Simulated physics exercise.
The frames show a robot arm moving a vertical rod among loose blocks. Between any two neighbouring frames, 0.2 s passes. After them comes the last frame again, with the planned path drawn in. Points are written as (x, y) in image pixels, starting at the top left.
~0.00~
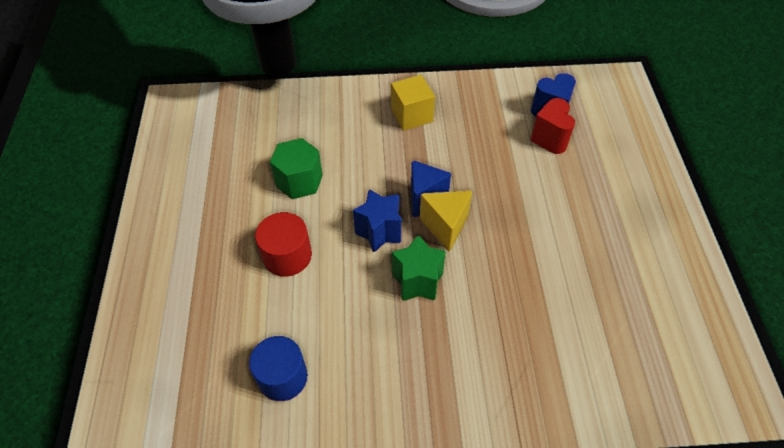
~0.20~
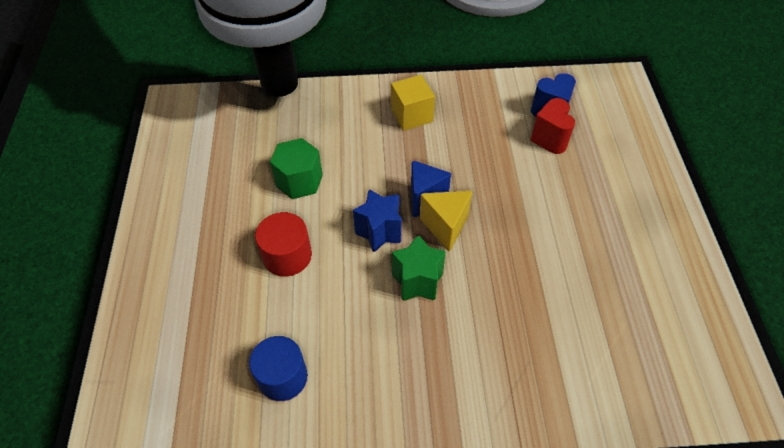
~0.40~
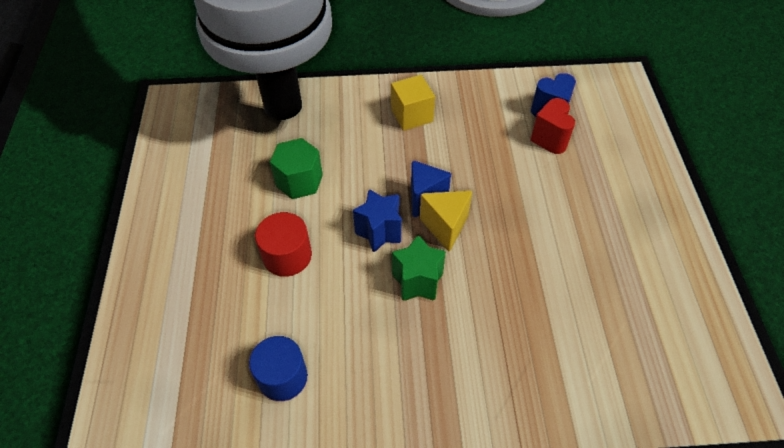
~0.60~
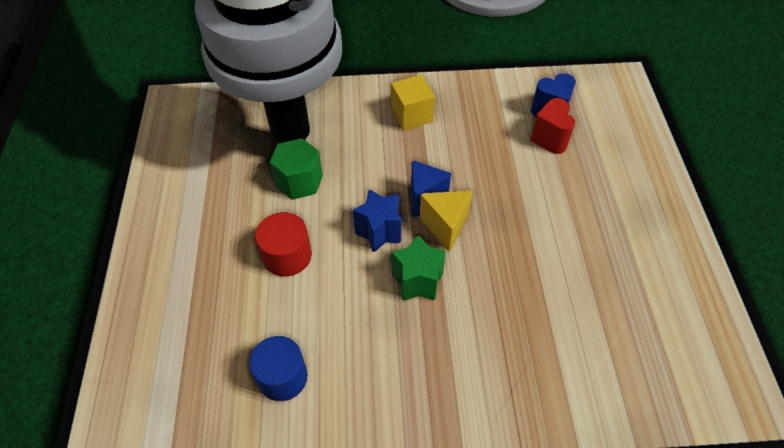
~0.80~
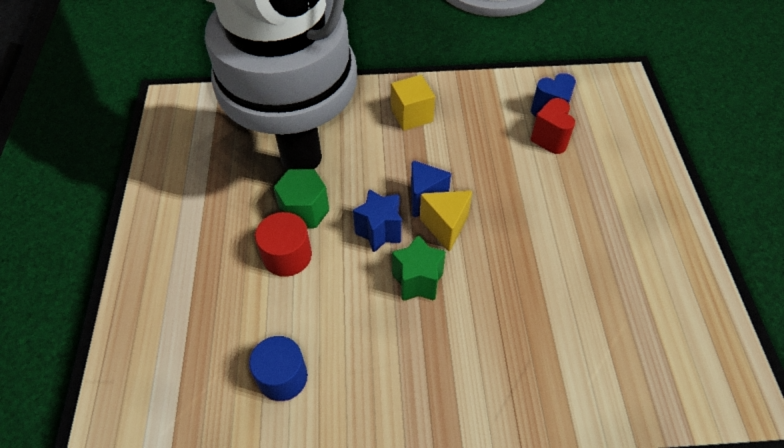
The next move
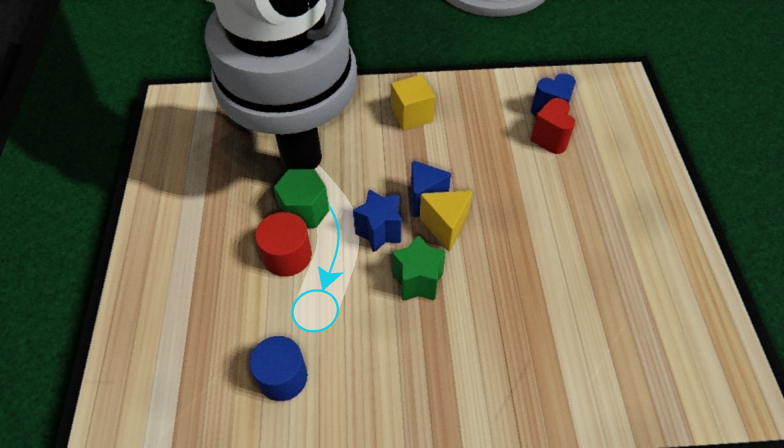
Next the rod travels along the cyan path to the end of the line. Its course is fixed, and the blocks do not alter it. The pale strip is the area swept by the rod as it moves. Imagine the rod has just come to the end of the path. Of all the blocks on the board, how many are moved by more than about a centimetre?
It displaces two.
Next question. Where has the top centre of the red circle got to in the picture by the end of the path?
Its top centre lands on (221, 293).
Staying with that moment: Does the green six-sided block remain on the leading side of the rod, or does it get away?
When the path ends, it will sit ahead of the rod.
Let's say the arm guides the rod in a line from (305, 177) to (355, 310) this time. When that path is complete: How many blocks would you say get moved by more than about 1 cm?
It looks like two blocks will be pushed more than about 1 cm.
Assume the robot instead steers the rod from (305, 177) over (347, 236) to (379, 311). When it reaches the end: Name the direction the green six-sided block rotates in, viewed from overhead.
Looking down, my answer is that the green six-sided block rotates clockwise.
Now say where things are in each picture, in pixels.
In the first frame, rod tip at (278, 64); block tops, blue circle at (275, 360); red circle at (281, 233); green six-sided block at (294, 156); blue star-shaped block at (379, 208).
In the second frame, rod at (280, 84); blocks unchanged.
In the third frame, rod at (283, 107); blocks unchanged.
In the fourth frame, rod at (291, 131); blocks unchanged.
In the fifth frame, rod at (302, 158); blue circle at (275, 360); red circle at (281, 233); green six-sided block at (300, 186); blue star-shaped block at (379, 208).
Path on the board, from (305, 177) via (333, 213) and (334, 259), ending at (315, 310).
On the path given first. One third of the way, rod at (331, 196); red circle at (270, 258); green six-sided block at (308, 226), turned 45° clockwise.
Two thirds of the way, rod at (331, 244); red circle at (243, 283); green six-sided block at (296, 273), turned 75° clockwise; blue star-shaped block at (381, 212), turned 20° anticlockwise.
At the end, rod at (311, 295); blue circle at (274, 364); red circle at (221, 293); green six-sided block at (266, 315), turned 115° clockwise; blue star-shaped block at (381, 212), turned 20° anticlockwise.
